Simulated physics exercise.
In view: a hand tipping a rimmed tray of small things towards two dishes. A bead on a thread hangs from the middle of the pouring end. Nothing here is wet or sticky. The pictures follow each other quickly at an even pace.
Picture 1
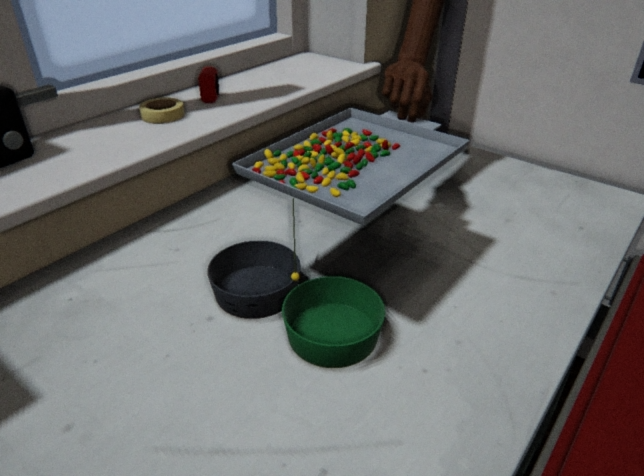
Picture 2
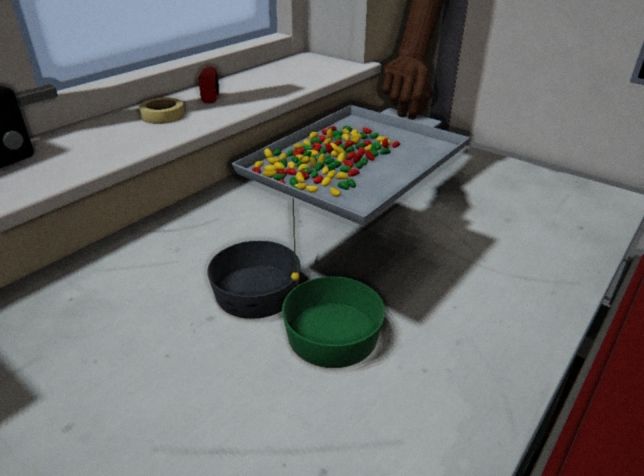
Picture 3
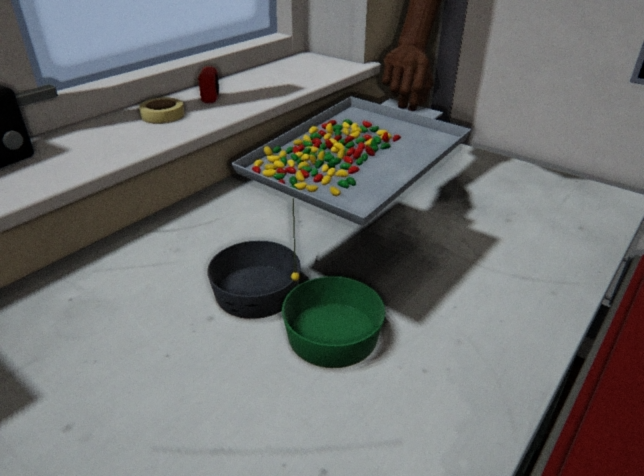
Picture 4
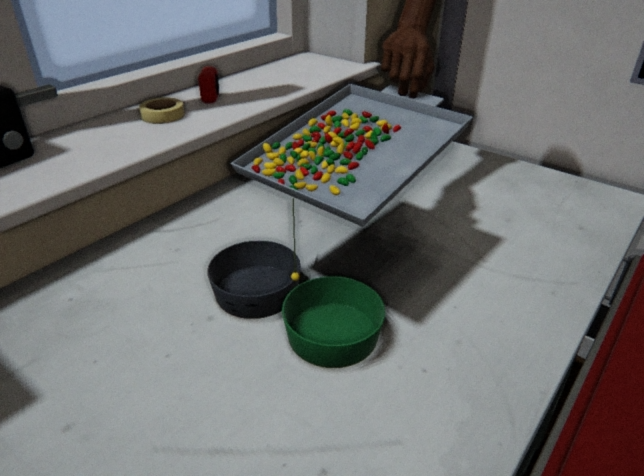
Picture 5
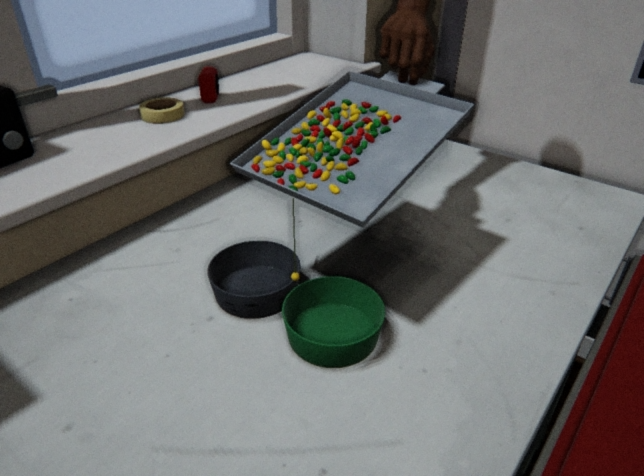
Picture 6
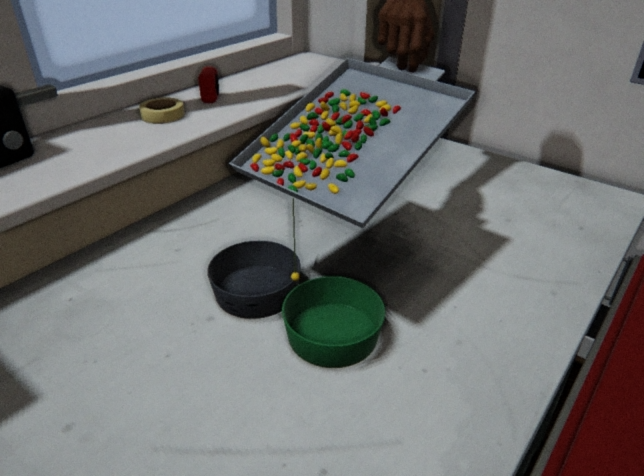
At first, a hand holds a rimmed tray of red, yellow and green jelly beans nearly still above a dark dish and a green dish on a pale tabletop. Then the hand gradually lifts the far end, and the tray tilts more steeply, its near right corner lowest, while the dishes stay put.
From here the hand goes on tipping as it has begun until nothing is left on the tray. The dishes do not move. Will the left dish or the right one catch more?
More goes to the right dish.
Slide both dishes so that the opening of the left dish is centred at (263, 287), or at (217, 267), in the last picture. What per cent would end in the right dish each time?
The first gives 40 %, the second 60 %.
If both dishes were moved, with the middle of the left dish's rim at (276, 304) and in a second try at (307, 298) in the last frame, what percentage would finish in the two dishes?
The first gives 80 %, the second 50 %.
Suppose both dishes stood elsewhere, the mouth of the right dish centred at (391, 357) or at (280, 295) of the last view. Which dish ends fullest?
First the left dish, then the right dish.
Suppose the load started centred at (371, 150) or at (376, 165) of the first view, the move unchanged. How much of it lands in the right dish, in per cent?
In turn 50 and 60 in a hundred.
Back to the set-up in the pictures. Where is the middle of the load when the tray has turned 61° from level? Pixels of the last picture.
Roughly at (300, 164).
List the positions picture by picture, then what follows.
The first frame shows corners of the pouring end at (237, 163) and (363, 214), level; middle of the load at (328, 160), jelly beans; left dish at (222, 300); right dish at (301, 348); bead on its thread at (295, 277).
The second frame shows corners of the pouring end at (236, 163) and (363, 214), level; middle of the load at (328, 159).
The third frame shows corners of the pouring end at (236, 163) and (363, 215), tipped barely, lowest at the right corner; middle of the load at (328, 156).
The fourth frame shows corners of the pouring end at (235, 163) and (363, 216), tipped a little, lowest at the right corner; middle of the load at (327, 151).
The fifth frame shows corners of the pouring end at (235, 163) and (362, 218), tipped a little, lowest at the right corner; middle of the load at (327, 146).
The sixth frame shows corners of the pouring end at (234, 162) and (362, 219), tipped clearly, lowest at the right corner; middle of the load at (326, 141); left dish at (222, 300); right dish at (301, 348).
Soon, tray tipped steeply; nearly all on the tray; a stray few in the air.
A while on, tray tipped right over; nearly all on the tray; a stray few in the right dish; a stray few outside both.
Towards the end, tray tipped past a quarter turn; about a third in the right dish; a small part in the left dish; about two thirds outside both.
Finally, tray tipped past a quarter turn; about a third in the right dish; a small part in the left dish; about two thirds outside both.
